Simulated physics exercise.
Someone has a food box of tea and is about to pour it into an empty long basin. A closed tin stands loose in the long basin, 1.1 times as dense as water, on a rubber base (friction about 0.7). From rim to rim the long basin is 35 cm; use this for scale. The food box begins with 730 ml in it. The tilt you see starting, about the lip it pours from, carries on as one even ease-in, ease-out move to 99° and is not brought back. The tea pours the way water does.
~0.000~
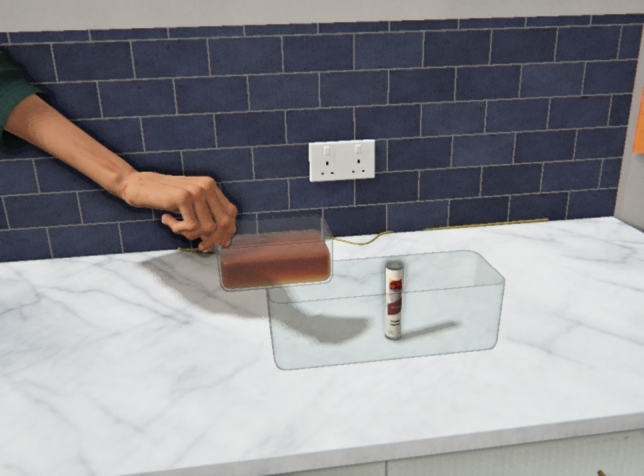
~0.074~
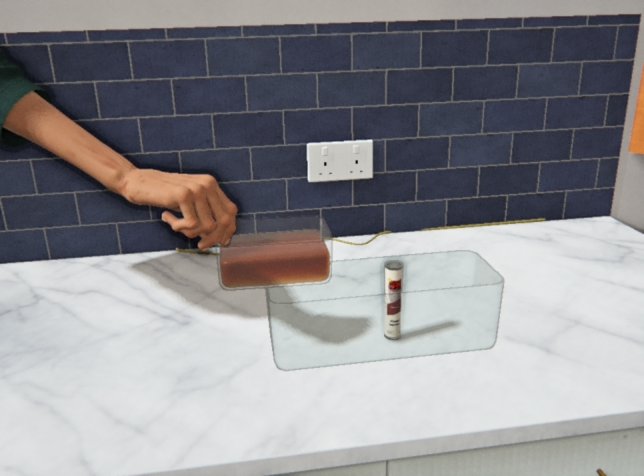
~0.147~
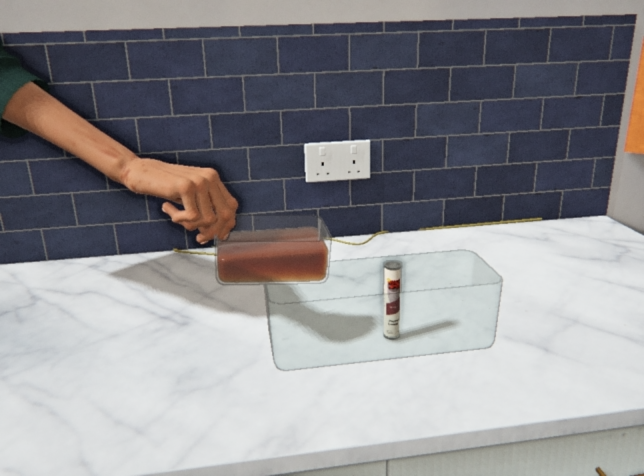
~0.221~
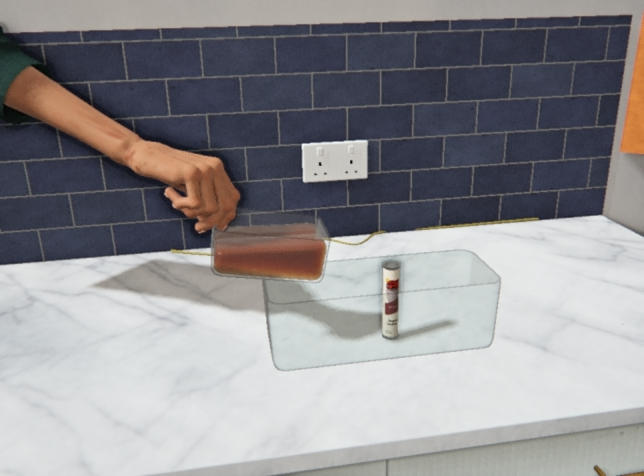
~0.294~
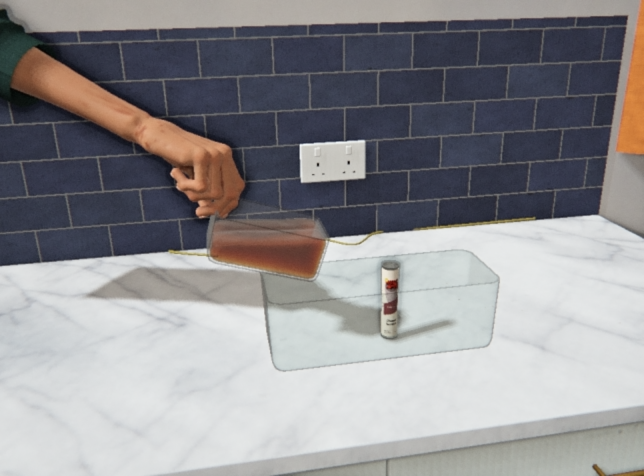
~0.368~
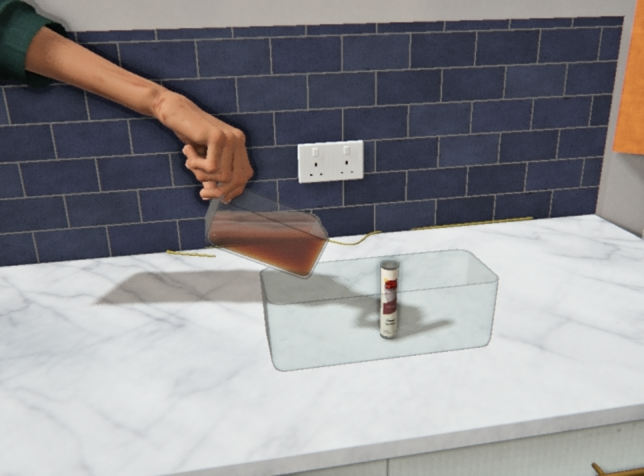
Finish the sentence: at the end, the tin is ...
Lying on its side.
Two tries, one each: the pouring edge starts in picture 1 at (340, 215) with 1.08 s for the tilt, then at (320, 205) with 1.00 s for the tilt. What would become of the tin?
First it stays on its base; then it tips over.
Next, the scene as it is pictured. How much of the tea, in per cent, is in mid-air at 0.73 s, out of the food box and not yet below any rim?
44 per cent.
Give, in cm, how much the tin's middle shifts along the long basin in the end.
7.5 cm.
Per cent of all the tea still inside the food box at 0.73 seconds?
I'd estimate some 30 % remains.
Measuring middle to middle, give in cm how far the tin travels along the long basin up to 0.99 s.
Roughly 5 cm.
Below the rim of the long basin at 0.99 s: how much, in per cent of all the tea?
About 78 %.
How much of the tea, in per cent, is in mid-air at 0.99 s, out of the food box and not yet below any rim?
About 8 per cent.
After 0.73 s the tilt is 77° and 29 per cent is still to pour; the tin stands where it began.
After 0.99 s the tilt is 98° and 7 per cent is still to pour; the tin leans 46°.
After 1.26 s the tilt is 99° and 1 per cent is still to pour; the tin lies on its side.
After 1.56 s the tilt is 99° and 0 per cent is still to pour; the tin lies on its side.
In the end the tin lies on its side.
